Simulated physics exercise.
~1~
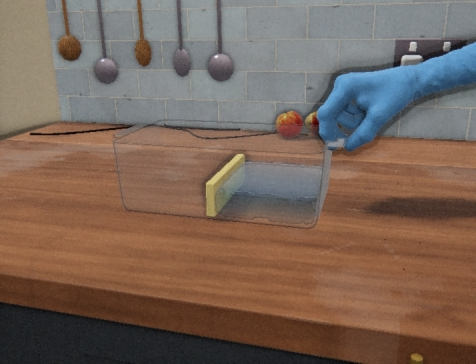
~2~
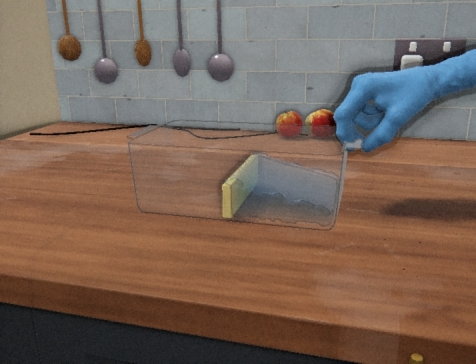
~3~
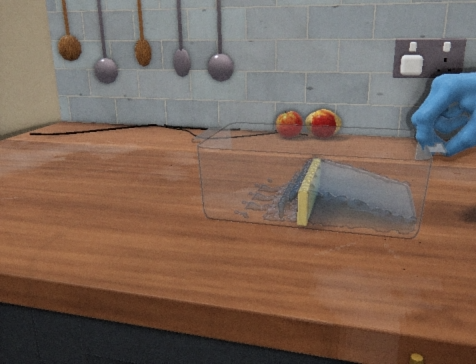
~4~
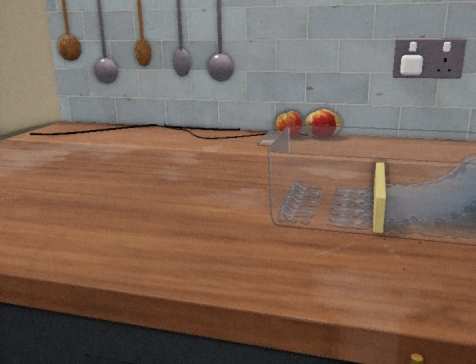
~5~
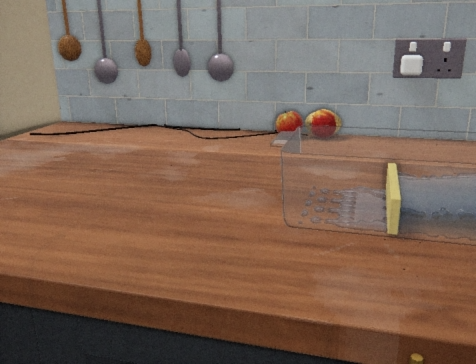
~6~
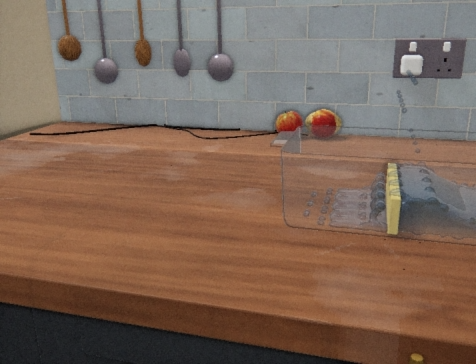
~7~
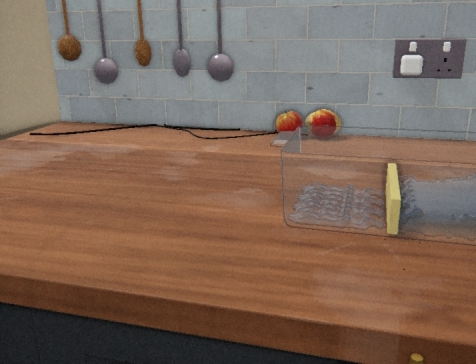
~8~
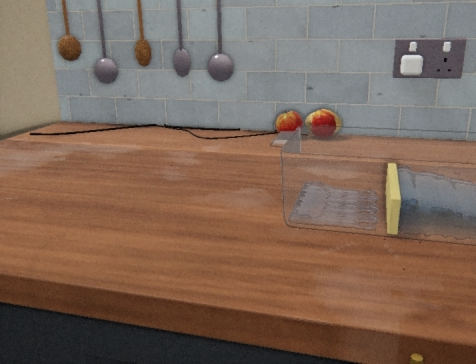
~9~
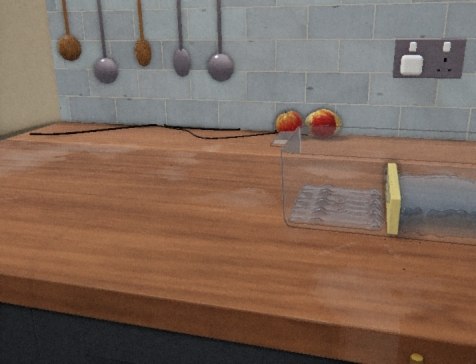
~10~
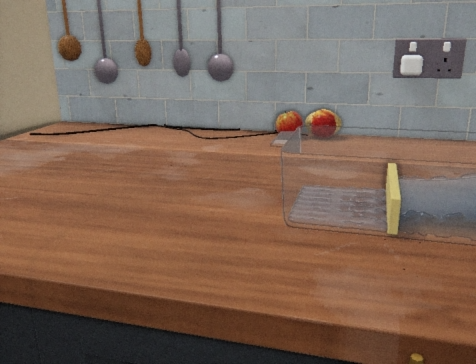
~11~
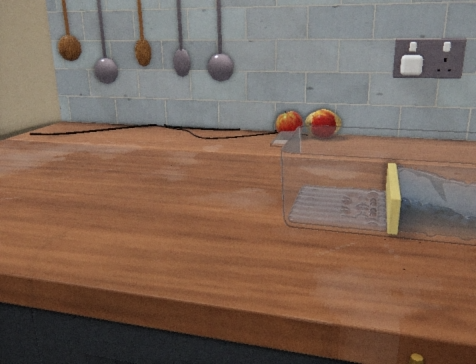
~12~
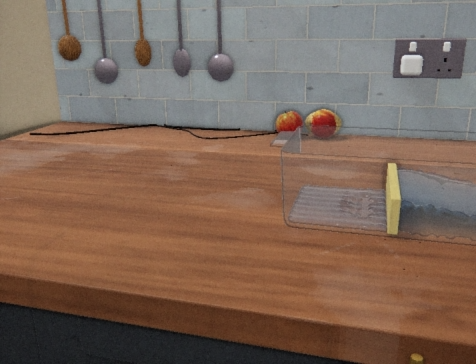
The see-through tub of water, split by a low yellow wall, was pulled right across the wooden counter by a blue-gloved hand, then stopped as the water sloshed over the wall, leaving a little on the left and most on the right.
